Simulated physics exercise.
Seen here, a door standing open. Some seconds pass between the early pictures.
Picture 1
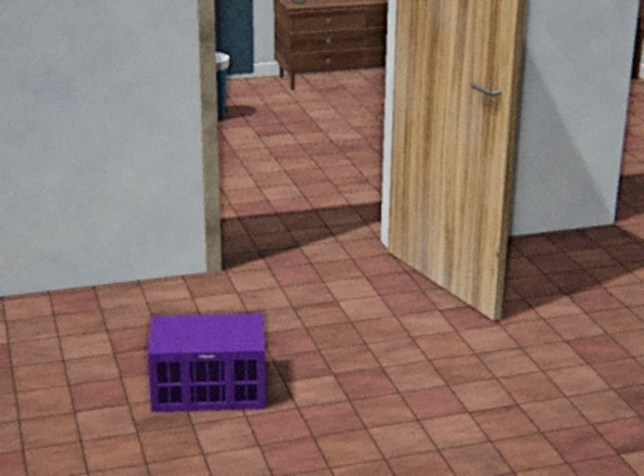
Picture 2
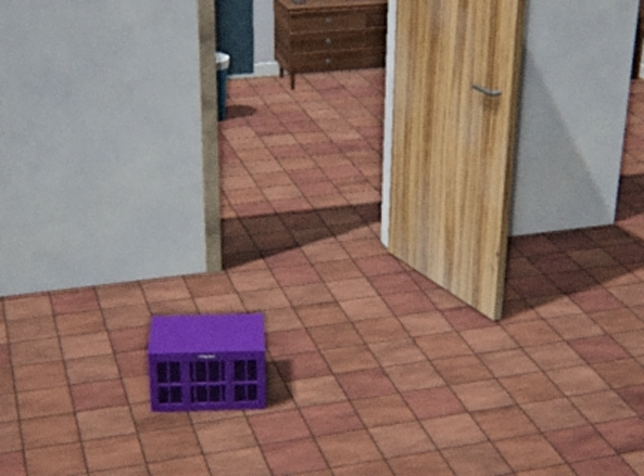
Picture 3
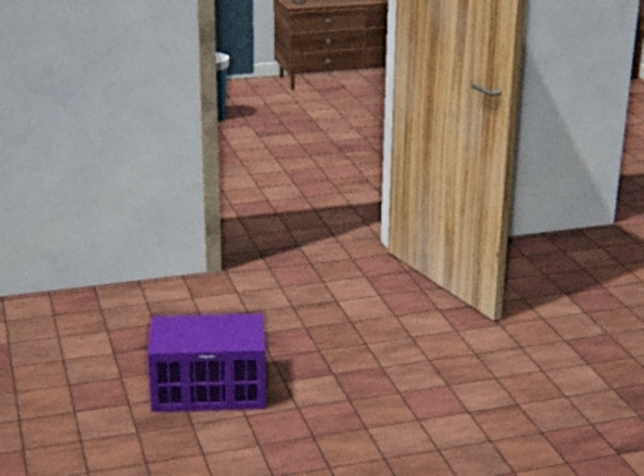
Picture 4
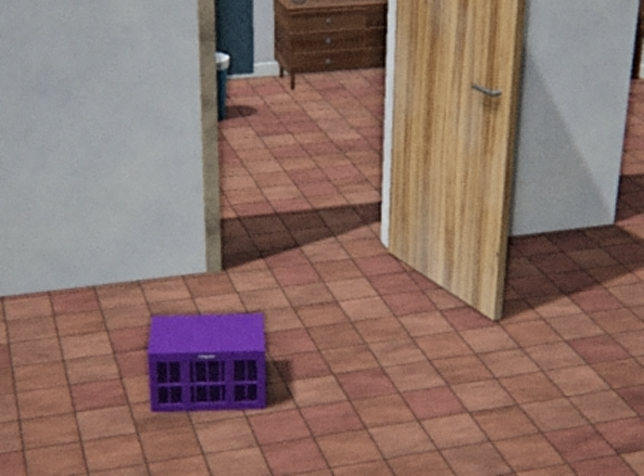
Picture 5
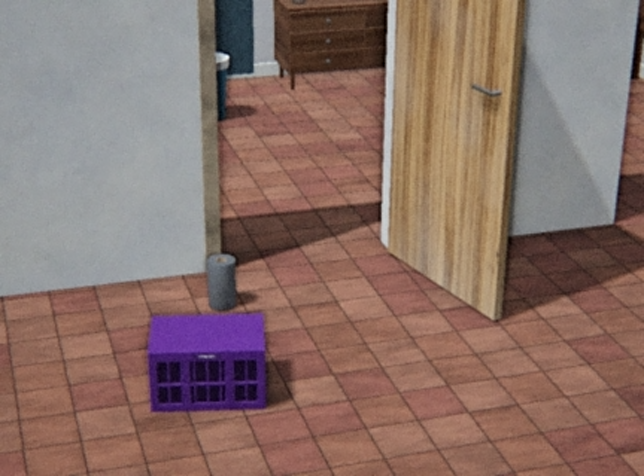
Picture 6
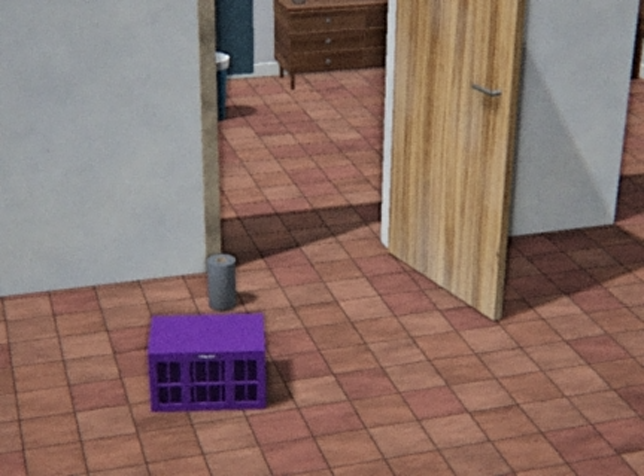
A small grey cylinder is the only change in this tiled room, seen from a raised, unmoving view facing a doorway. A purple crate sits on the reddish floor at lower left, a wooden door stands wide open right of centre, and brown drawers show in the room beyond. At first everything is still, then the cylinder is suddenly there, upright and motionless behind the crate by the wall's end.
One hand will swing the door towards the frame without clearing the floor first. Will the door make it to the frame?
It shuts.
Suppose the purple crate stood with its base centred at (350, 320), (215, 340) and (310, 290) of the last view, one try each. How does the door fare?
First, it stops short; second, it shuts; third, it jams.
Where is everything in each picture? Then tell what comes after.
The first picture shows door wide open and still; purple crate (208, 362).
The second picture shows door wide open and still; purple crate (208, 362).
The third picture shows door wide open and still; purple crate (208, 362).
The fourth picture shows door wide open and still; purple crate (208, 362).
The fifth picture shows door wide open and still; purple crate (208, 362).
The sixth picture shows door wide open and still; grey roll (222, 283); purple crate (208, 362).
Then, 0.70 s later than the last frame, open by 85°.
Then, 1.10 s later than the last frame, open by 61°.
Then, 1.50 s later than the last frame, open by 33°.
Then, 1.80 s later than the last frame, open by 12°.
When it is over, open by 0°; both as before. End places, in pixels of the last picture, grey roll near (222, 283).
